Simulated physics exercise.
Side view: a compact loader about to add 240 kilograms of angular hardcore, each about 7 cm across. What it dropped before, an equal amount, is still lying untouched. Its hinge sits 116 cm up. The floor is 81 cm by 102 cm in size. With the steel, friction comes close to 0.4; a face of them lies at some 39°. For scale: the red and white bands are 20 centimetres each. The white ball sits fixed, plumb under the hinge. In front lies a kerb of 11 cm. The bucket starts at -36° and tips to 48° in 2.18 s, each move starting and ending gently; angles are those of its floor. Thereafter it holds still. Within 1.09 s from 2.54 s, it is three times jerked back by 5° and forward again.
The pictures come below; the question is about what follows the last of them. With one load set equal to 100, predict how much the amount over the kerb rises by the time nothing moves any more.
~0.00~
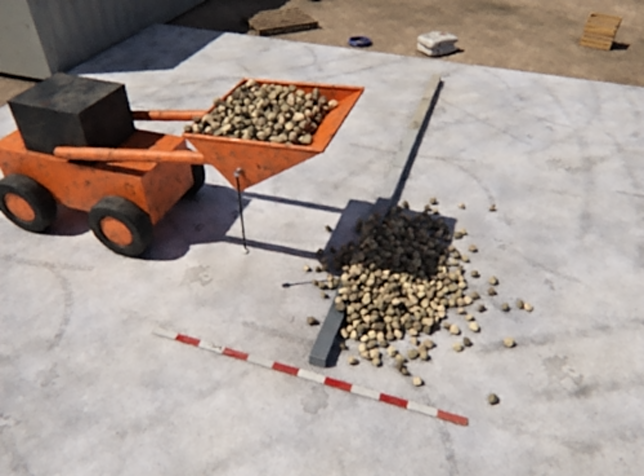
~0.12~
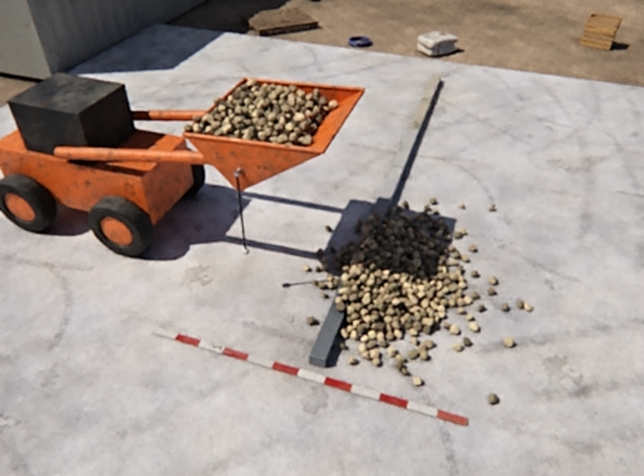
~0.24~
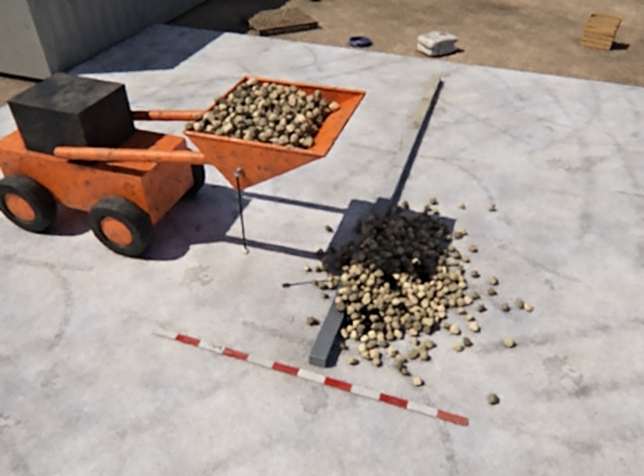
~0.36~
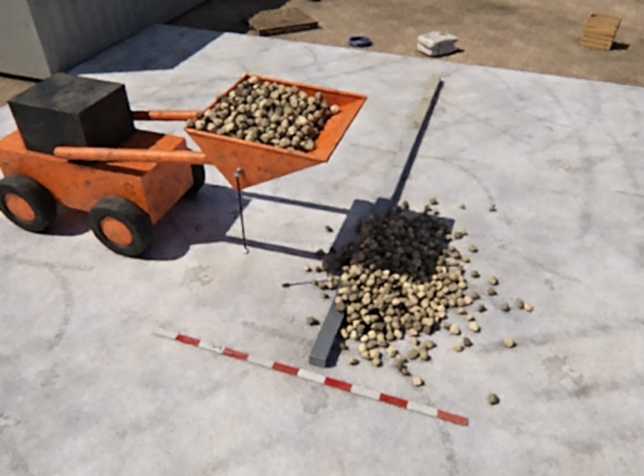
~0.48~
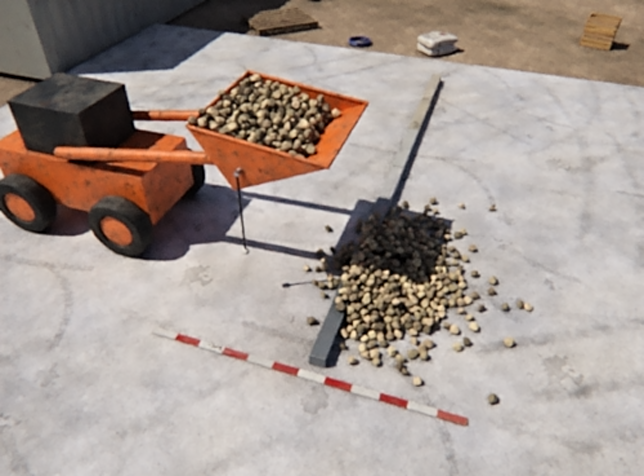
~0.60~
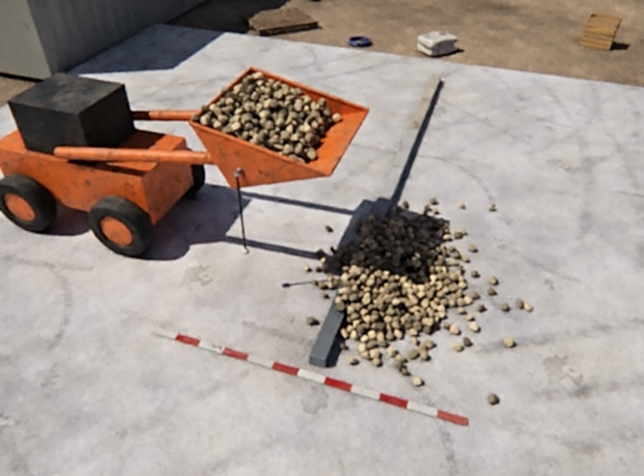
It rises by roughly 11 percent.
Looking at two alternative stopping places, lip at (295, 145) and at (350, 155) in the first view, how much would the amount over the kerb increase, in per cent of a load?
About 0 and 45 per cent.
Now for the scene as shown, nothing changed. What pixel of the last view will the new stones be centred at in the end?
Near (335, 256).
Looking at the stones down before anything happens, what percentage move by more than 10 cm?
Close to 0 in a hundred of them.
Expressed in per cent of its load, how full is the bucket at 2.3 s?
About 5 percent is still in there.
After 1.6 s the floor is at 35°; in per cent of one load, 96 in the bucket, 16 on this side of the kerb, 88 over the kerb; the foremost stones are at (503, 315).
After 2.3 s the floor is at 48°; in per cent of one load, 3 in the bucket, 100 on this side of the kerb, 97 over the kerb; the foremost stones are at (503, 315).
After 4.1 s the floor is at 48°; in per cent of one load, 0 in the bucket, 100 on this side of the kerb, 100 over the kerb; the foremost stones are at (503, 315).
After 6.5 s the floor is at 48°; in per cent of one load, 0 in the bucket, 100 on this side of the kerb, 100 over the kerb; the foremost stones are at (503, 315). Net gain over the kerb, 11.
